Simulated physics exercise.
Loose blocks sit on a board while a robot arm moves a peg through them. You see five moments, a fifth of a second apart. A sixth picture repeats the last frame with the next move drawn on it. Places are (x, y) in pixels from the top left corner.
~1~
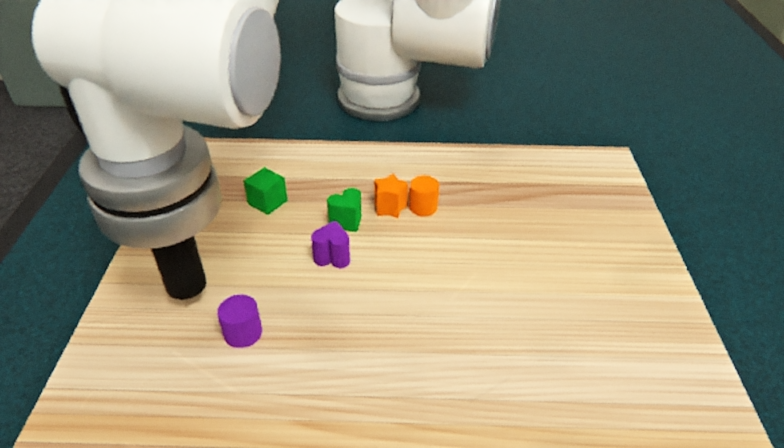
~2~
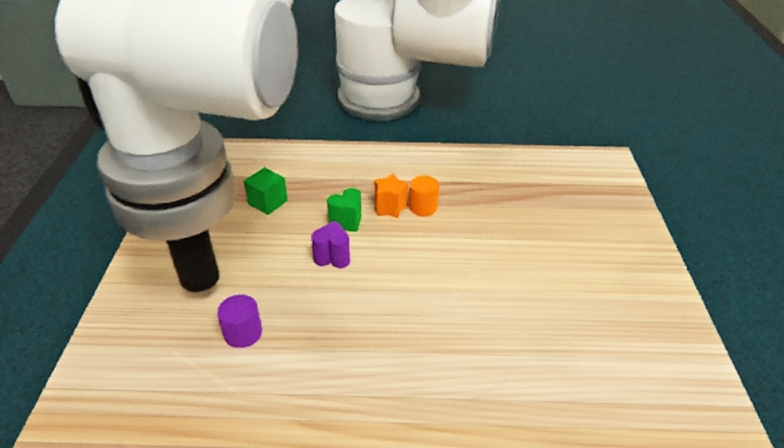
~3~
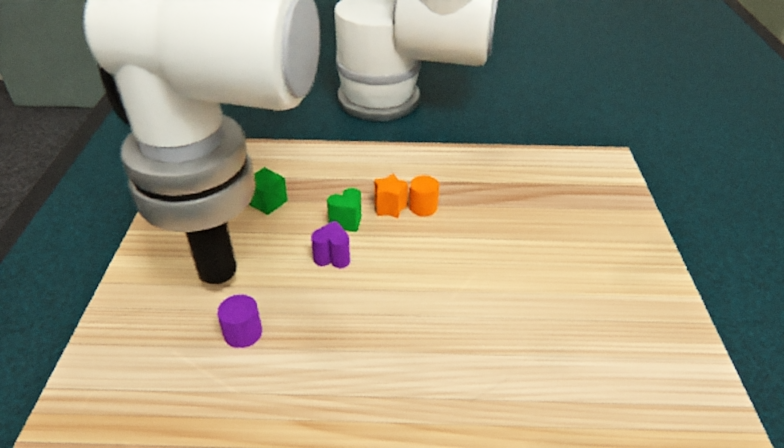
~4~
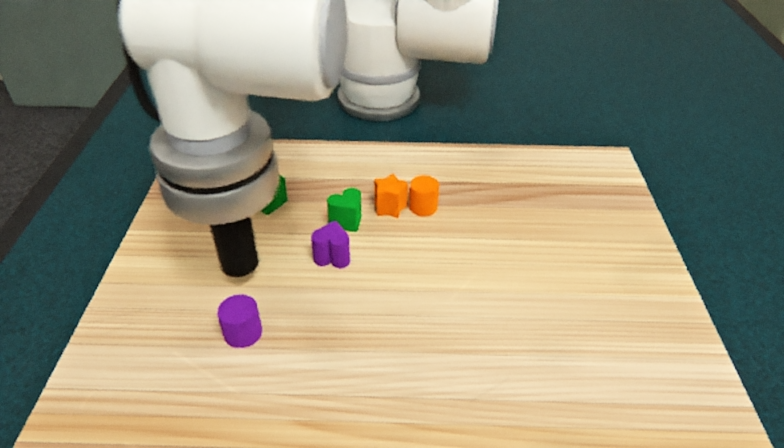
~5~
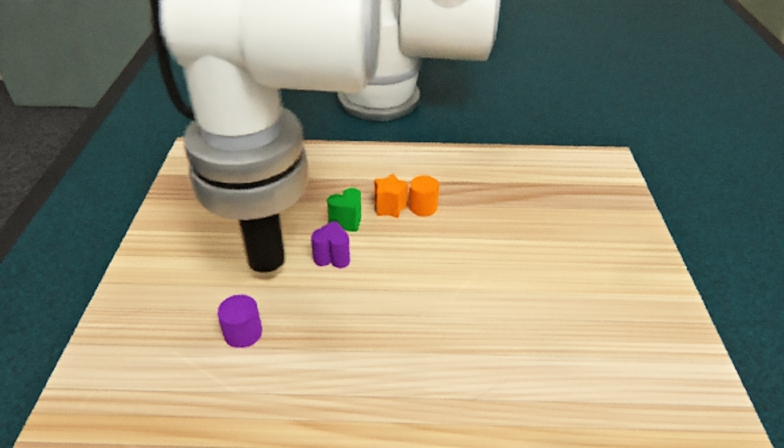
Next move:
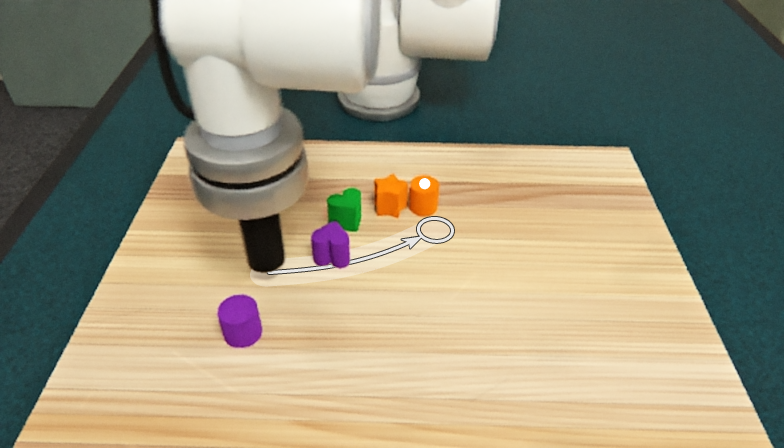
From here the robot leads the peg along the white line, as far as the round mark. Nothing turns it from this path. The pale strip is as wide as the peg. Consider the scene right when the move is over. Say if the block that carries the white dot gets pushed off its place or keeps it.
When the path is over, the block that carries the white dot has left its spot.
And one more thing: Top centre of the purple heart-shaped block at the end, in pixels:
It sits at (422, 188).
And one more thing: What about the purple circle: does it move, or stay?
That block is not shifted.
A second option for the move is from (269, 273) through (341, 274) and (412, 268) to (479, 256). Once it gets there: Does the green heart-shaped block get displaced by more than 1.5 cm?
No, that is not how it ends up.
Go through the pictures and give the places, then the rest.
Lower end of the peg at (187, 285), tops of blocks, purple circle at (237, 308), purple heart-shaped block at (331, 234), orange star-shaped block at (390, 184), orange circle at (425, 184), in the first frame.
Peg at (200, 279), blocks as before, in the second frame.
Peg at (218, 271), blocks as before, in the third frame.
Peg at (240, 264), blocks as before, in the fourth frame.
Peg at (267, 260), purple circle at (237, 308), purple heart-shaped block at (331, 234), orange star-shaped block at (390, 184), orange circle at (425, 184), in the fifth frame.
The drawn path runs from (269, 273) via (360, 260), ending at (435, 230); the dot is on the orange circle.
On the path given first. One third of the way, peg at (330, 253); purple heart-shaped block at (361, 226), turned 15° anticlockwise.
Two thirds of the way, peg at (388, 238); purple heart-shaped block at (404, 205), turned 65° anticlockwise.
At the end, peg at (437, 217); purple circle not moved; purple heart-shaped block at (422, 188), turned 175° anticlockwise; orange star-shaped block not moved; orange circle at (425, 172).
